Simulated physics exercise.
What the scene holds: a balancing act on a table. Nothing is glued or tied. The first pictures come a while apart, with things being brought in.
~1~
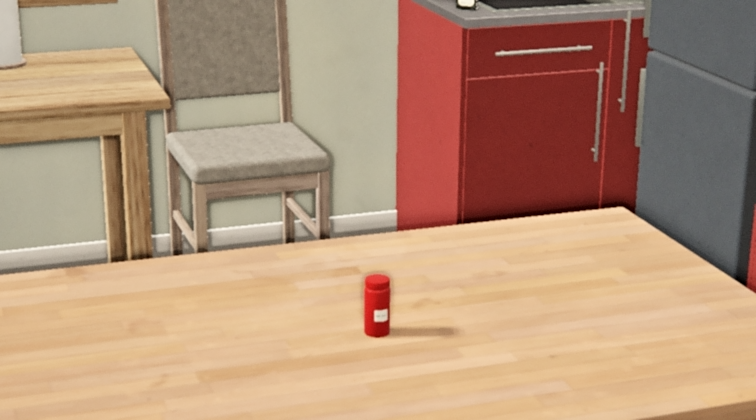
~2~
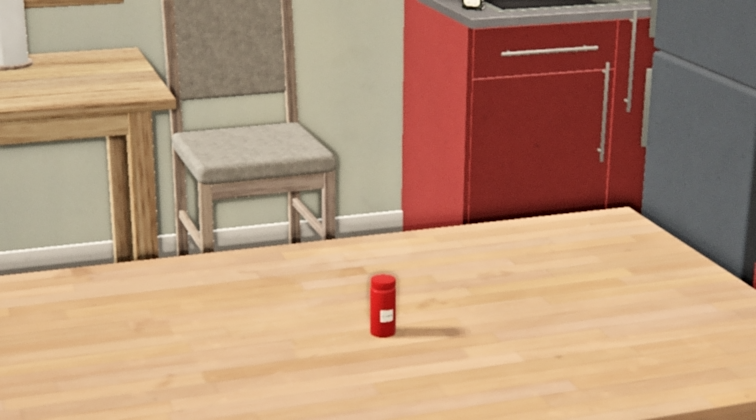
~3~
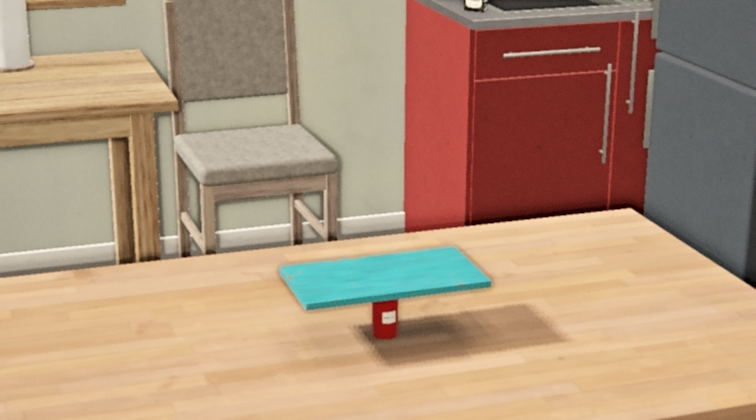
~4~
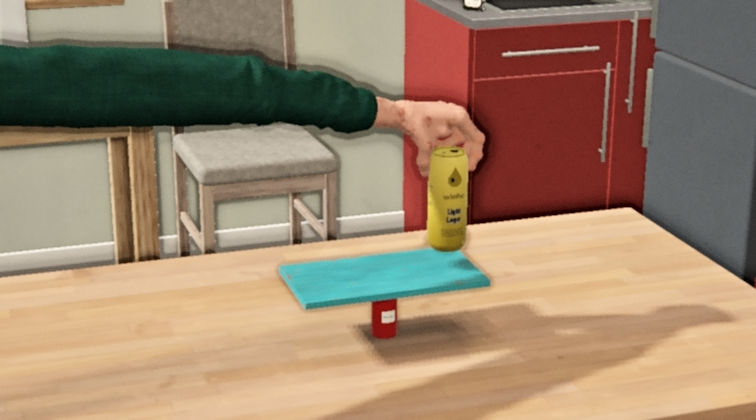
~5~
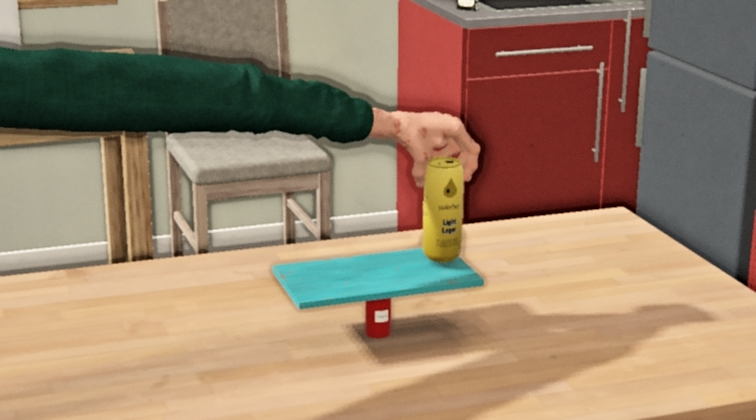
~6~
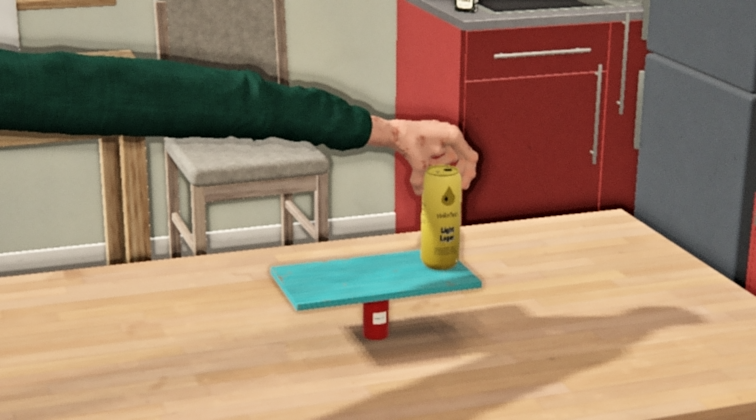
The clip opens on a small red shaker standing alone on a wooden table in a kitchen. A flat turquoise board then appears lying across the top of the shaker, and an arm in a green sleeve reaches in from the left, lowering a yellow can onto the board's right side and keeping hold of it.
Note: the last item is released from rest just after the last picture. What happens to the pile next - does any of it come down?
Something comes down.
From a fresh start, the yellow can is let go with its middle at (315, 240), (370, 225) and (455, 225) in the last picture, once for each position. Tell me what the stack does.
So, first it tips over, next it stays steady, and last it tips over.
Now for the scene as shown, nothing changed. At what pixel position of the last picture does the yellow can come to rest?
Close to pixel (533, 310).
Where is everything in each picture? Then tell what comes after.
The last thing is not in view yet; red shaker (377, 306), in the first frame.
The last thing is not in view yet; red shaker (383, 306), in the second frame.
The last thing is not in view yet; red shaker (385, 307), in the third frame.
On its way; yellow can (448, 200); red shaker (385, 307), in the fourth frame.
On its way; yellow can (443, 210); red shaker (378, 306), in the fifth frame.
Set down, still held; yellow can (441, 218); red shaker (376, 308), in the sixth frame.
Then, 0.40 s on from there, yellow can now fallen; turquoise board turned 36° from how it was put.
Then, 0.50 s on from there, turquoise board turned 49° from how it was put.
Then, 0.60 s on from there, turquoise board turned 38° from how it was put.
Then, 0.80 s on from there, turquoise board turned 31° from how it was put.
In the end, fallen, yellow can; moved from the start, turquoise board; red shaker unmoved. At the end, from the last picture's camera, yellow can near (534, 310). The stack loses its balance.
